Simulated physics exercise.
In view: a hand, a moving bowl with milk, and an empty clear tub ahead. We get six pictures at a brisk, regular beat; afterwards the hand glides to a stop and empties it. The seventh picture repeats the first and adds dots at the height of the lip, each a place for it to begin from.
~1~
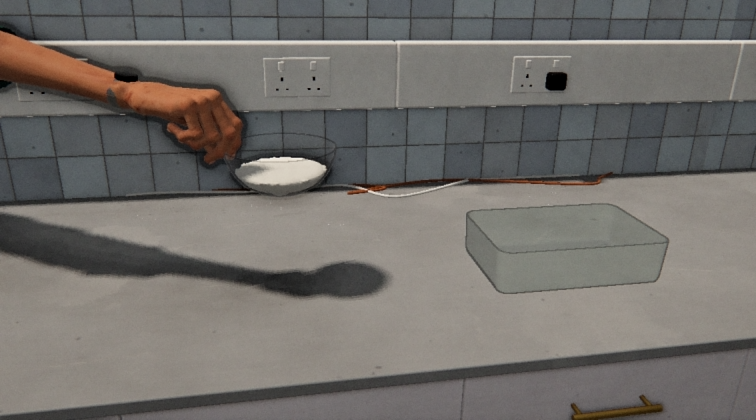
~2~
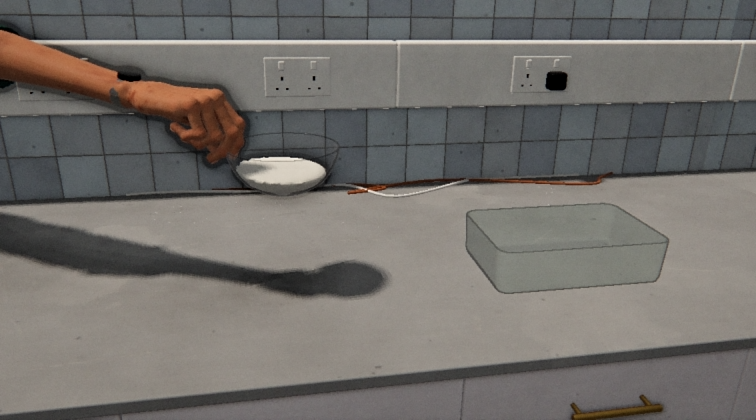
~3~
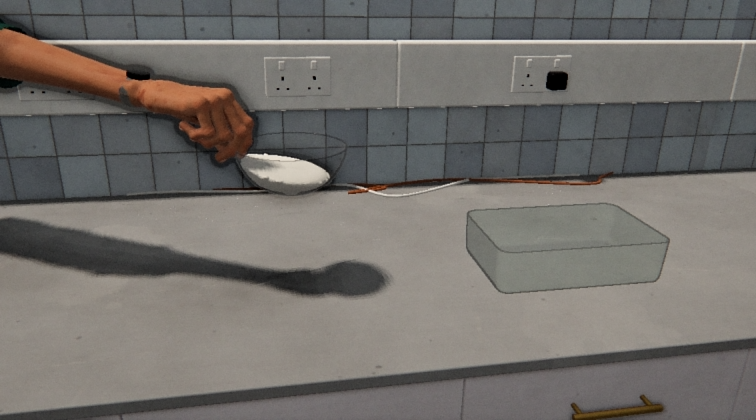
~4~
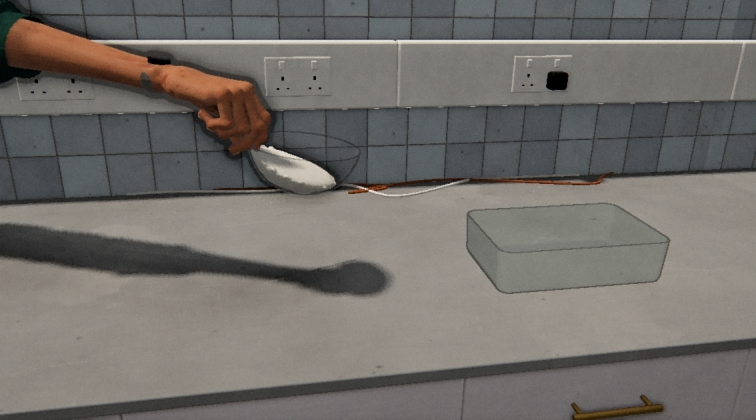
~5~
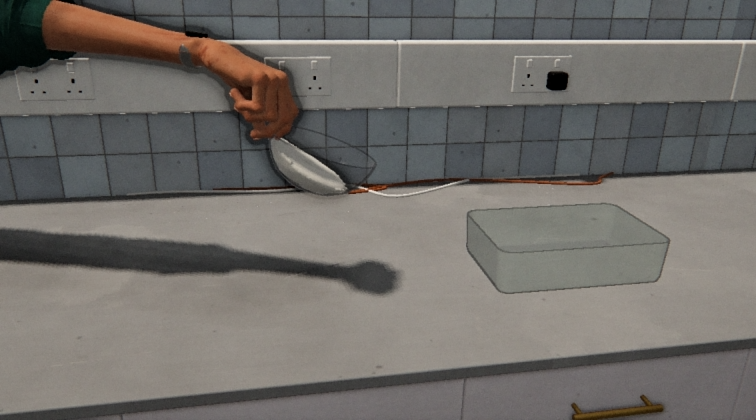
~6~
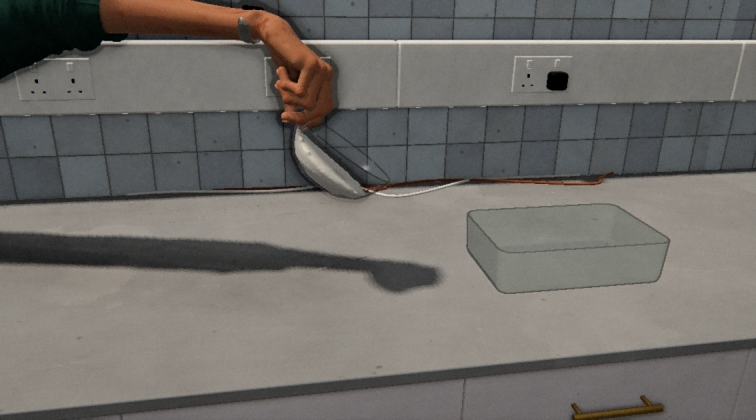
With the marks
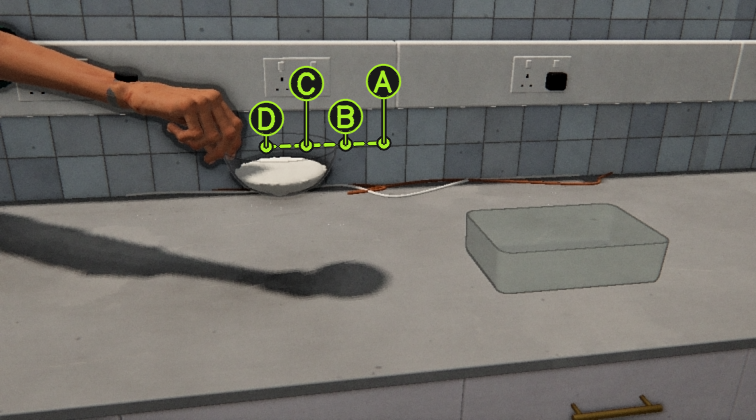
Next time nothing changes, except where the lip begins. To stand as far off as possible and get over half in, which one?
A is the one.
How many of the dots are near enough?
One of them.
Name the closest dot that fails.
That is dot B.
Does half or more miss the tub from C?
Yes.
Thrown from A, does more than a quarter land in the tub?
Yes, it does.
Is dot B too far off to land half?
Yes.
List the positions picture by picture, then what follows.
Upright, lip at (335, 144); tub from (494, 292) to (656, 279); nothing has left yet.
Upright, lip at (337, 144); nothing has left yet.
Upright, lip at (345, 144); nothing has left yet.
Tipped about 7°, lip at (358, 149); nothing has left yet.
Tipped about 19°, lip at (374, 161); nothing has left yet.
Tipped about 37°, lip at (388, 176); nothing has left yet.
On the marked copy, A at (383, 143); B at (345, 144); C at (306, 145); D at (266, 146).
With A, about 83 % lands in the tub, 3 % falls short and 13 % goes beside or beyond.
With B, about 13 % lands in the tub, 81 % falls short and 7 % goes beside or beyond.
With C, about 0 % lands in the tub, 95 % falls short and 5 % goes beside or beyond.
With D, about 0 % lands in the tub, 100 % falls short.
